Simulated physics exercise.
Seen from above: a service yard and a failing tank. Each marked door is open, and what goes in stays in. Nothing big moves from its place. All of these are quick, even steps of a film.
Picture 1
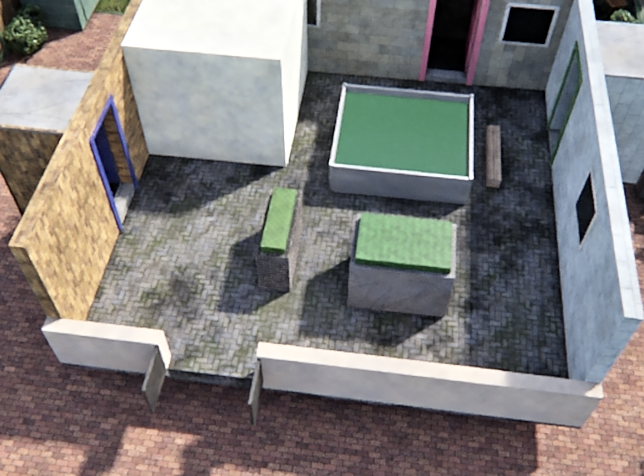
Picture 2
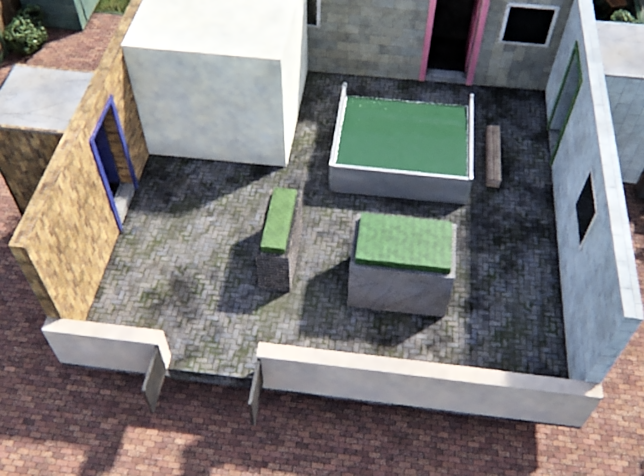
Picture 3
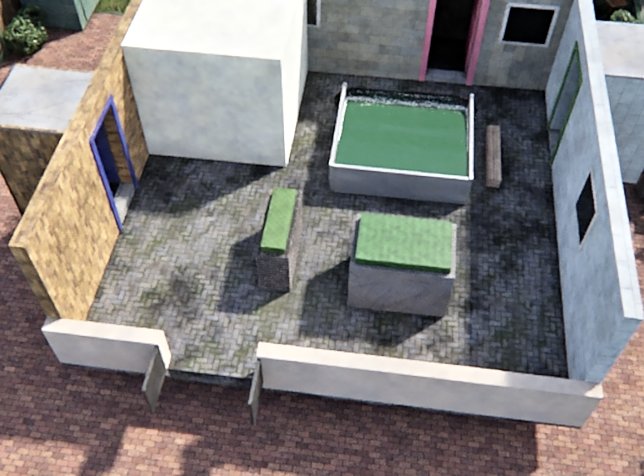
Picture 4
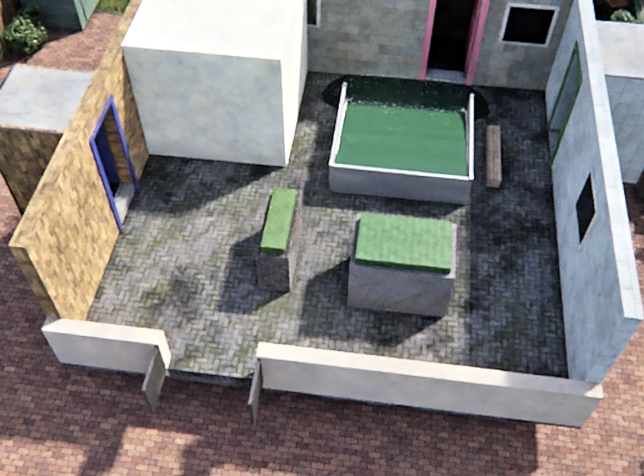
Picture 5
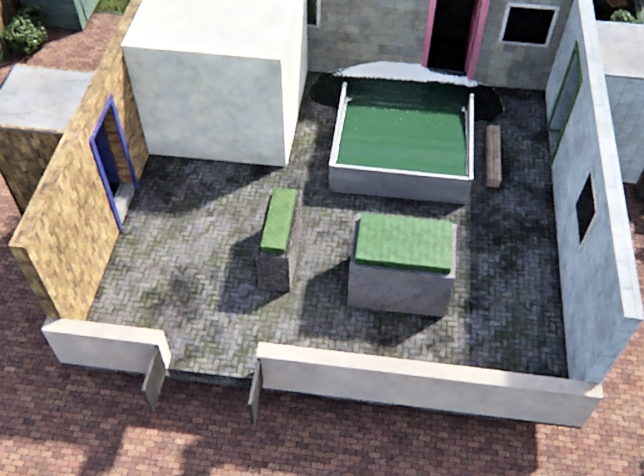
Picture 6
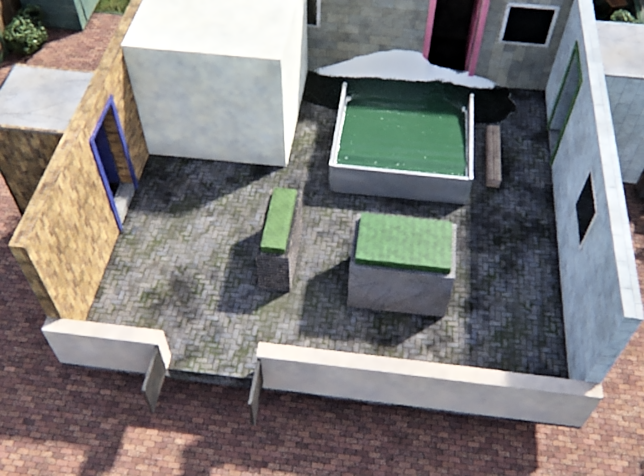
The clip opens on a walled, paved yard seen from above, with a pale rectangular tank of green liquid standing whole and still. The tank's far side gives way and its level lowers as liquid pours out behind it, spreading a dark patch over the paving, then a pale sheet widens against the back wall.
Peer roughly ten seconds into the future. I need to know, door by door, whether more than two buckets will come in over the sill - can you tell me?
Result: The pink door will allow in an excess, the blue door will allow in no excess, the green door will allow in an excess.
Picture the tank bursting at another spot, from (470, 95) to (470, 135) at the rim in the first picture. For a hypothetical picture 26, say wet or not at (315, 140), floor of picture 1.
Answer: Bone-dry.
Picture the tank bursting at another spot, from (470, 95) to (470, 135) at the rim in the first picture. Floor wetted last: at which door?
I'd say the blue one.
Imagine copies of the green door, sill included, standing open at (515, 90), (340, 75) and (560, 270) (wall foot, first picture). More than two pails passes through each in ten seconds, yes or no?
The three come out over, over and short.
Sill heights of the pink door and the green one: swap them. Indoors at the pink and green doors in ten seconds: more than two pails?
After the swap, the pink door overshoots and the green door falls short.
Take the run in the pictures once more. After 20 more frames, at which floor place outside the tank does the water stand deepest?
That would be (291, 219).
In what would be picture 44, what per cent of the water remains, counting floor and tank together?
About 88 %.
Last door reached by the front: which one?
I pick the blue one.
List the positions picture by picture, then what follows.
The water tank at (404, 132) is whole and still, in the first frame.
Water pours out on the water tank's far side and has run to a hidden place, in the second frame.
Water pours out on the water tank's far side and has run to (342, 95), in the third frame.
The front is at (335, 85), out from the gap on the water tank's far side, in the fourth frame.
The front is at (329, 73), out from the gap on the water tank's far side, in the fifth frame.
The front is at (310, 72), out from the gap on the water tank's far side, in the sixth frame.
A moment on, water covers 10 % of the floor; the pink door far over two buckets in, the blue door not reached, the green door not reached.
Next, water covers 20 % of the floor; the pink door far over two buckets in, the blue door not reached, the green door wet at the sill, nothing in.
Then, water covers 40 % of the floor; the pink door far over two buckets in, the blue door not reached, the green door under two buckets in.
Later, water covers 80 % of the floor; the pink door far over two buckets in, the blue door wet at the sill, nothing in, the green door over two buckets in.
In the end, water covers 95 % of the floor; the pink door far over two buckets in, the blue door wet at the sill, nothing in, the green door over two buckets in.
